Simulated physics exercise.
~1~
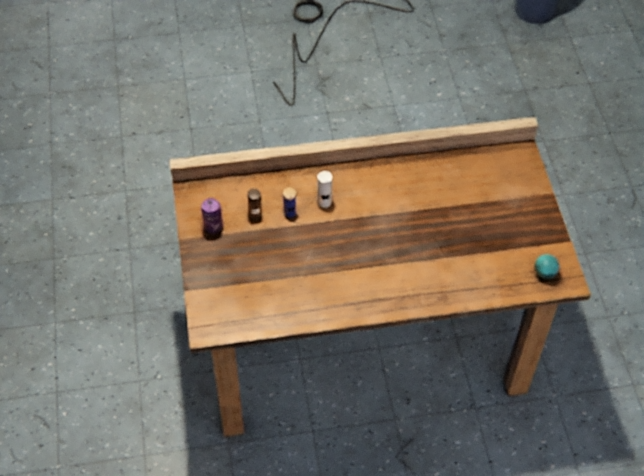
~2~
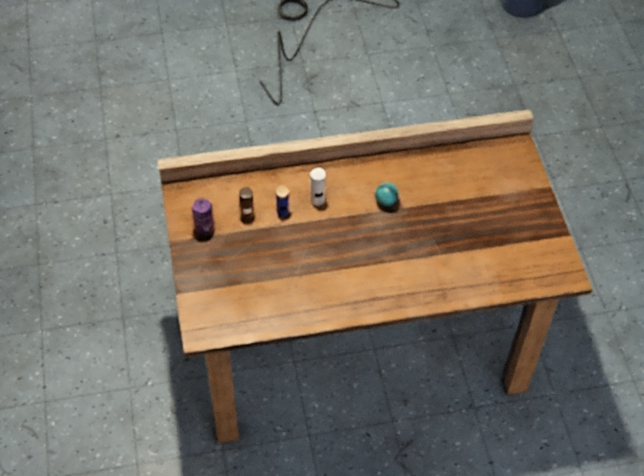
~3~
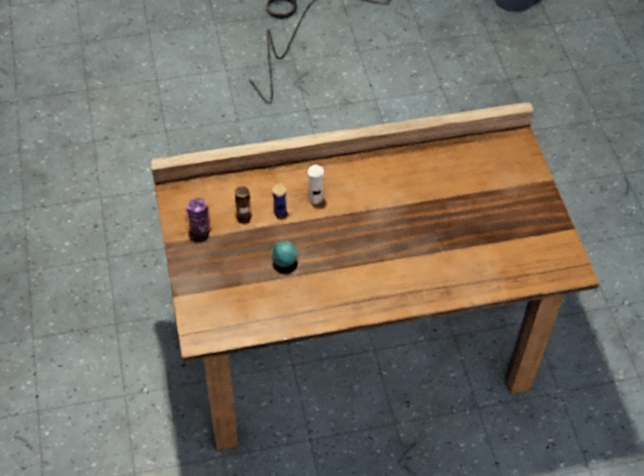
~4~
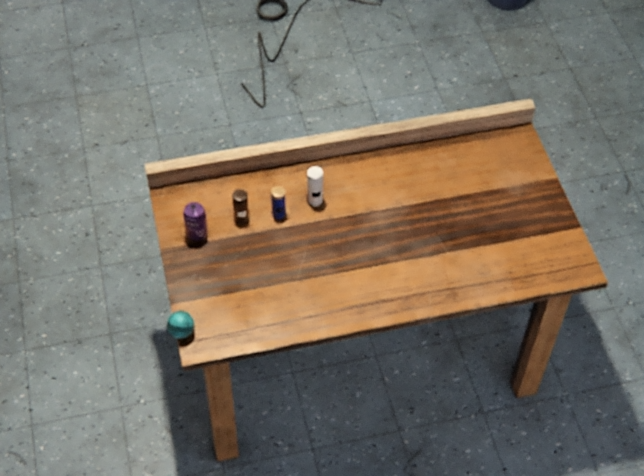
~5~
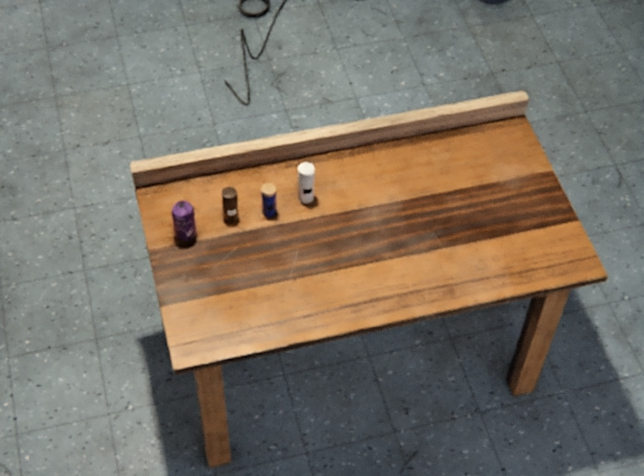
The clip shows a turquoise ball rolling left across a wooden table towards the rail along its far side, then veering back towards the near left corner and passing out of view, while the purple can and the brown, blue and white shakers stay standing in place.
